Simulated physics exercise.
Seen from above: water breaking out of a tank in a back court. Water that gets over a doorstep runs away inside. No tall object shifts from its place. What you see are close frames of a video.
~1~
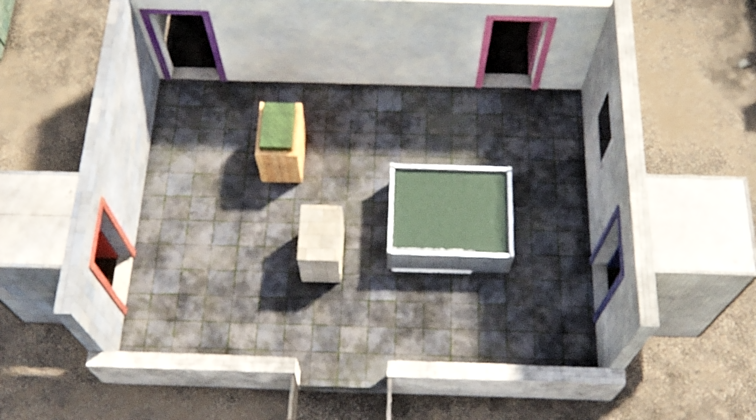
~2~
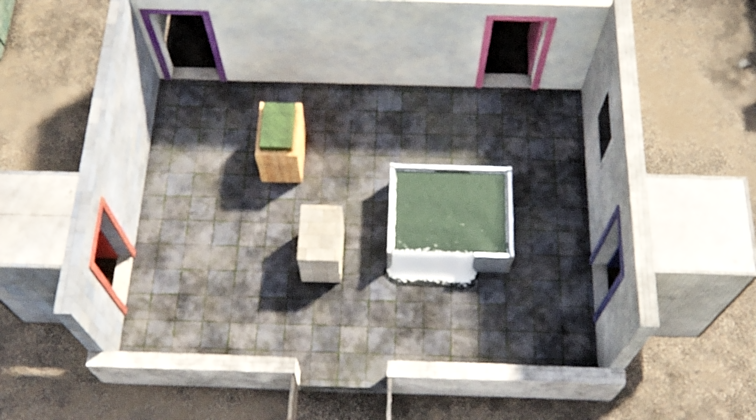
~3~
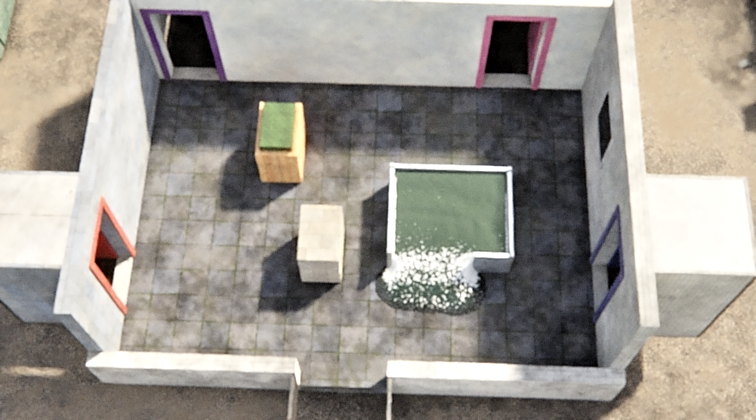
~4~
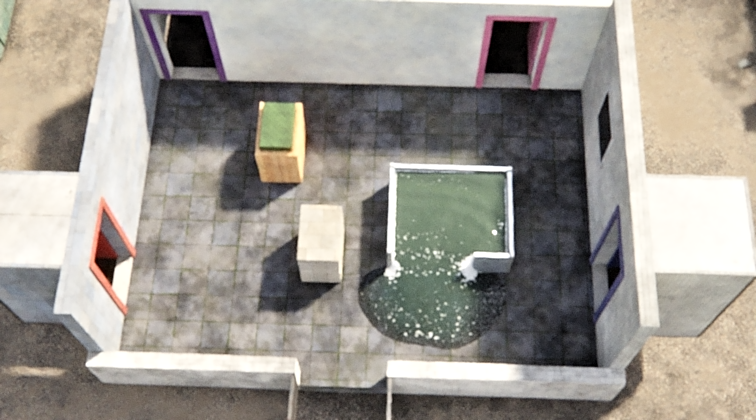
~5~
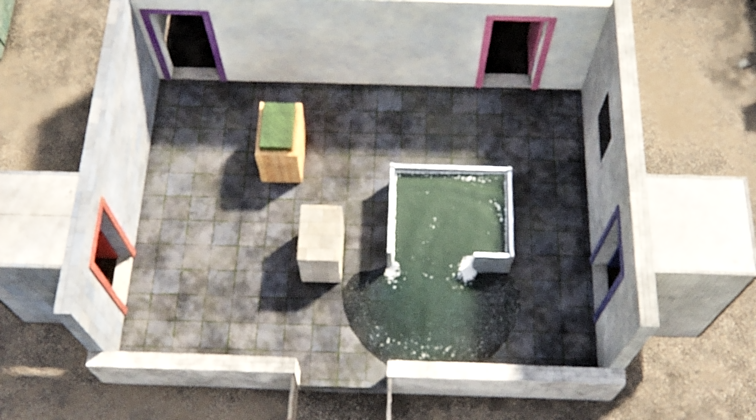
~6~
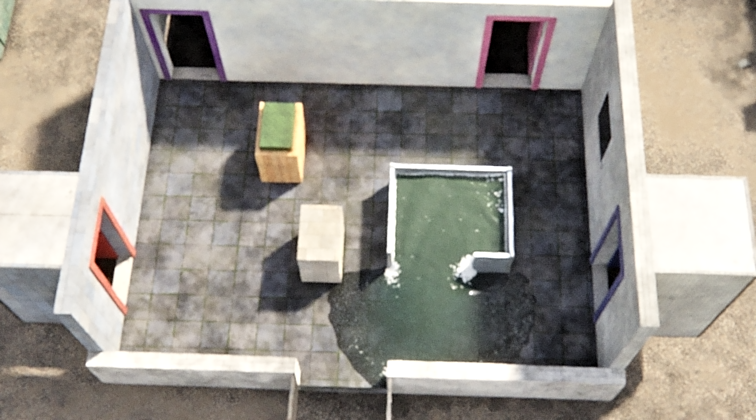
A walled back court with a dark tiled floor is seen from high above, its doorways trimmed in purple, pink and orange-red. A white-rimmed tank of green water stands right of centre, with a pale block to its left and a green-topped wooden box farther back. Water bursts through the tank's near side in white froth, then spreads across the tiles to the near wall, while the camera stays still.
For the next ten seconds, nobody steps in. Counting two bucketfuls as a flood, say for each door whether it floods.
Door by door: Red door - not flooded; pink door - not flooded; blue door - flooded; purple door - not flooded.
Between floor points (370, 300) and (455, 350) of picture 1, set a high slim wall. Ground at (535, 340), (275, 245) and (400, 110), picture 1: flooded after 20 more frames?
Taking the points in the order given, they are inundated, high and dry and inundated.
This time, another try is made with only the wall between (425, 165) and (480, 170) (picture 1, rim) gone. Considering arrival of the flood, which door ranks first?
I'd name the pink-painted one.
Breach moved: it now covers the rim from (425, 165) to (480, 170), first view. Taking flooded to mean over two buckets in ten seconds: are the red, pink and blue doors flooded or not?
Log - red comes in lower; pink breaks the threshold; blue comes in lower.
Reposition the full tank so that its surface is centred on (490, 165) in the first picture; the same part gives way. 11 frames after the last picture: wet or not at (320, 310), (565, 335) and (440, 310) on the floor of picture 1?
Readings in order: Flood; flood; flood.
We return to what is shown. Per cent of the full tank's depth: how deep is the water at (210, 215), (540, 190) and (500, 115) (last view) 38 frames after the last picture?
In order: Roughly 2, 8 and 6 in a hundred.
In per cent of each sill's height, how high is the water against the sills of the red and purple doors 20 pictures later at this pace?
Estimate, in order: 80 and 0 percent.
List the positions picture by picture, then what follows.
The first picture shows the tank at (451, 212) is whole and still.
In the second picture, water pours out at (432, 262) and has run to (473, 277).
In the third picture, the front is at (473, 304), out from the gap at (431, 263).
In the fourth picture, the front is at (459, 343), out from the gap at (431, 263).
In the fifth picture, water pours out at (431, 263) and has run to a hidden place.
In the sixth picture, water pours out at (431, 263) and has run to a hidden place.
A moment on, water covers 15 % of the floor; the red door not reached, the pink door not reached, the blue door not reached, the purple door not reached.
Next, water covers 20 % of the floor; the red door not reached, the pink door not reached, the blue door wet at the sill, nothing in, the purple door not reached.
Then, water covers 35 % of the floor; the red door wet at the sill, nothing in, the pink door not reached, the blue door under two buckets in, the purple door not reached.
Later, water covers 60 % of the floor; the red door under two buckets in, the pink door wet at the sill, nothing in, the blue door over two buckets in, the purple door not reached.
In the end, water covers 85 % of the floor; the red door under two buckets in, the pink door wet at the sill, nothing in, the blue door over two buckets in, the purple door under two buckets in.
